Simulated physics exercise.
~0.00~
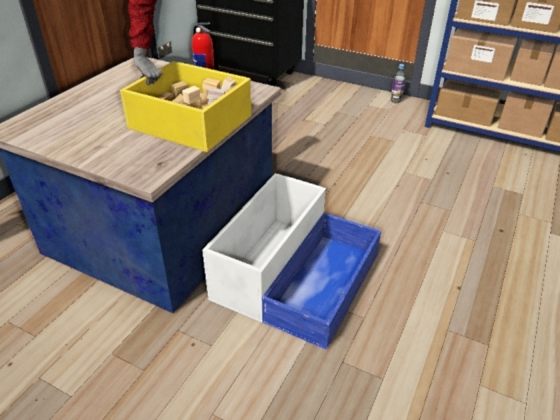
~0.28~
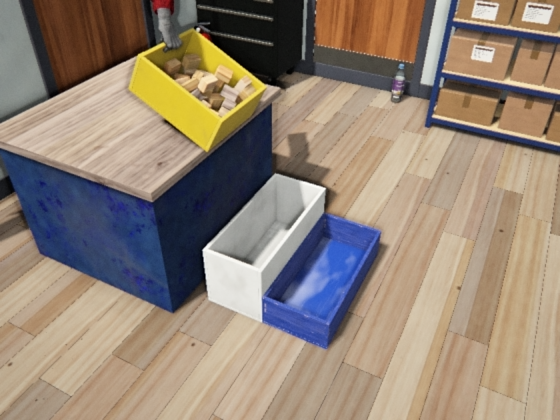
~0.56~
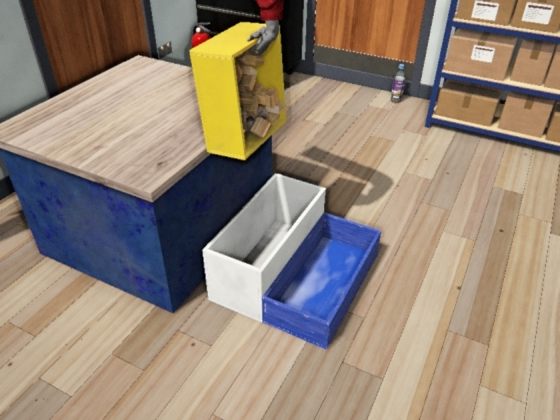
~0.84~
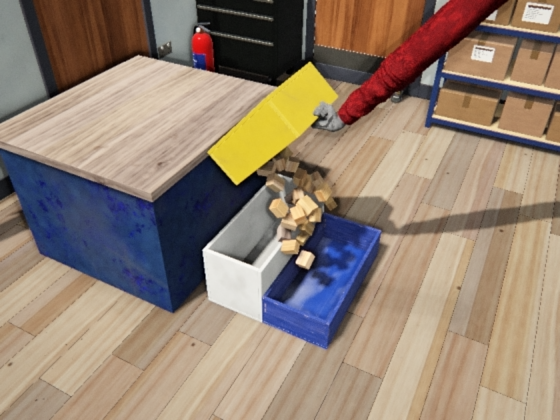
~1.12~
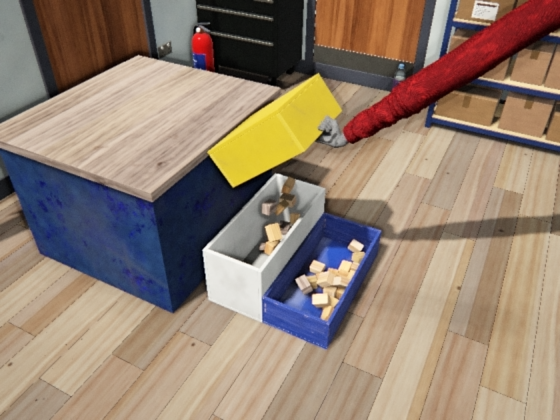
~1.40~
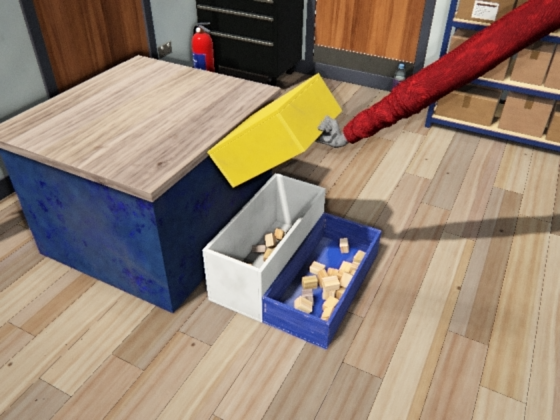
A yellow crate of small wooden blocks is lifted from a bench by a gloved, red-sleeved arm and tipped over its end, spilling the blocks into a white box and the blue bin beside it, where they settle as the crate stays upturned above.
